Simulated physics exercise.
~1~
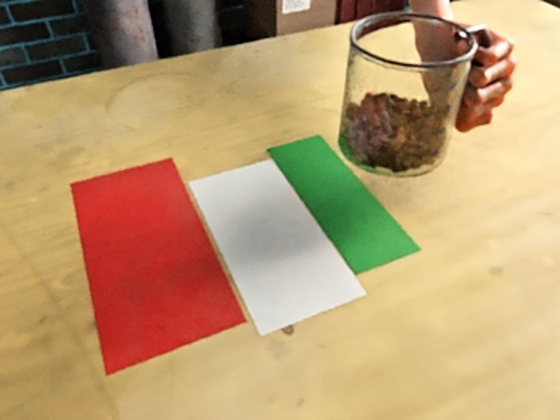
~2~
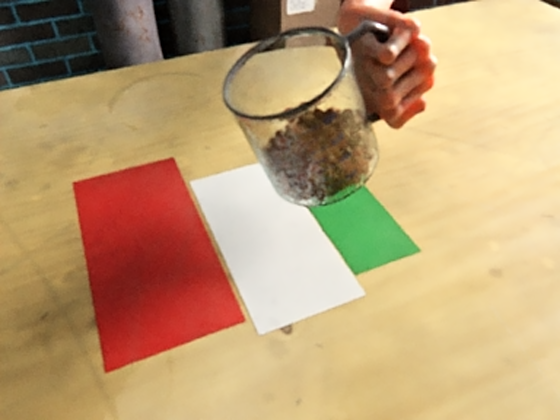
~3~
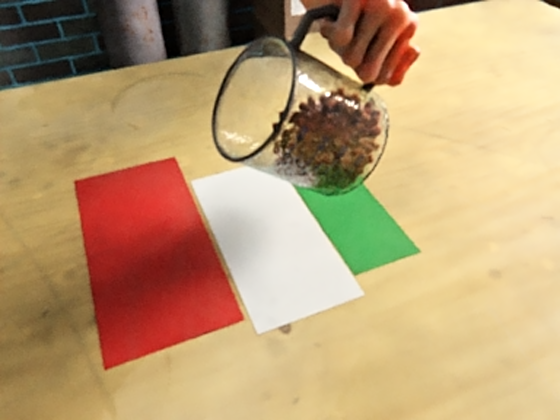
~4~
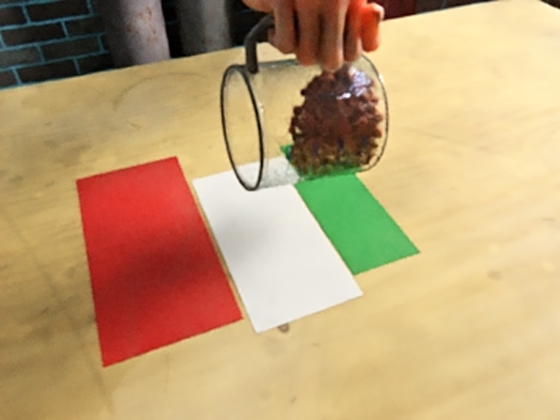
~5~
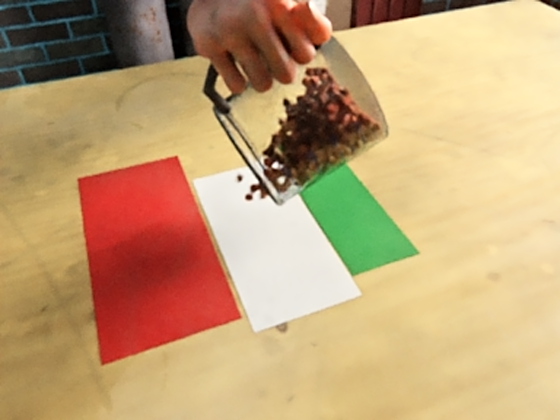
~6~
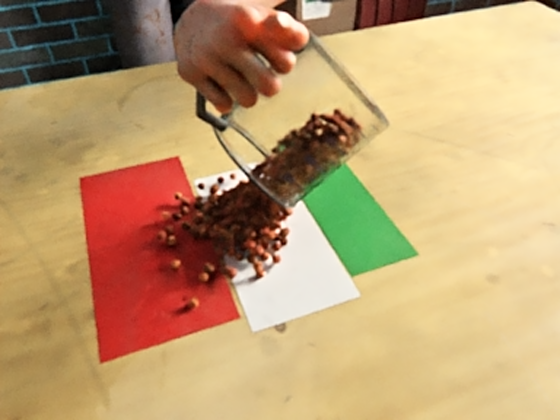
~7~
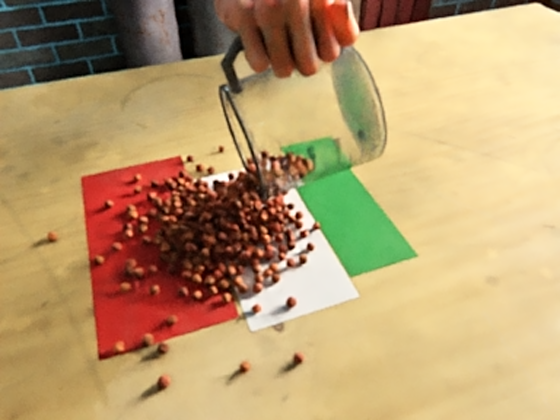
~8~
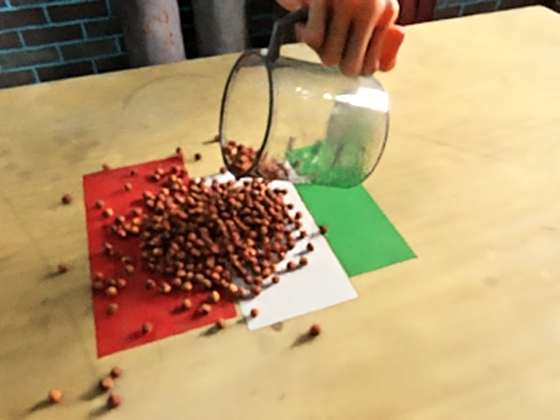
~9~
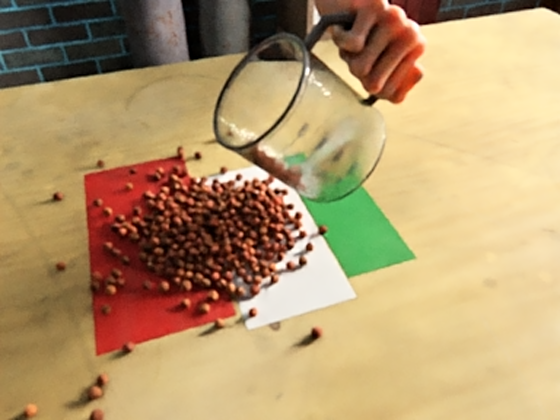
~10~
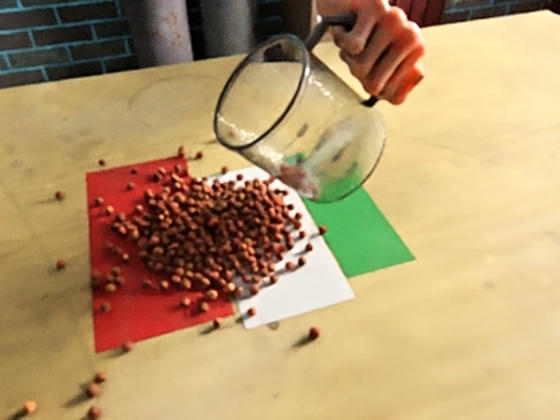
In this clip, a hand tilts a clear jug over red, white and green mats on a table, pouring small reddish-brown pellets leftward into a heap across the red and white mats, with some scattering onto the table, then tips the nearly empty jug partway back and holds it there.
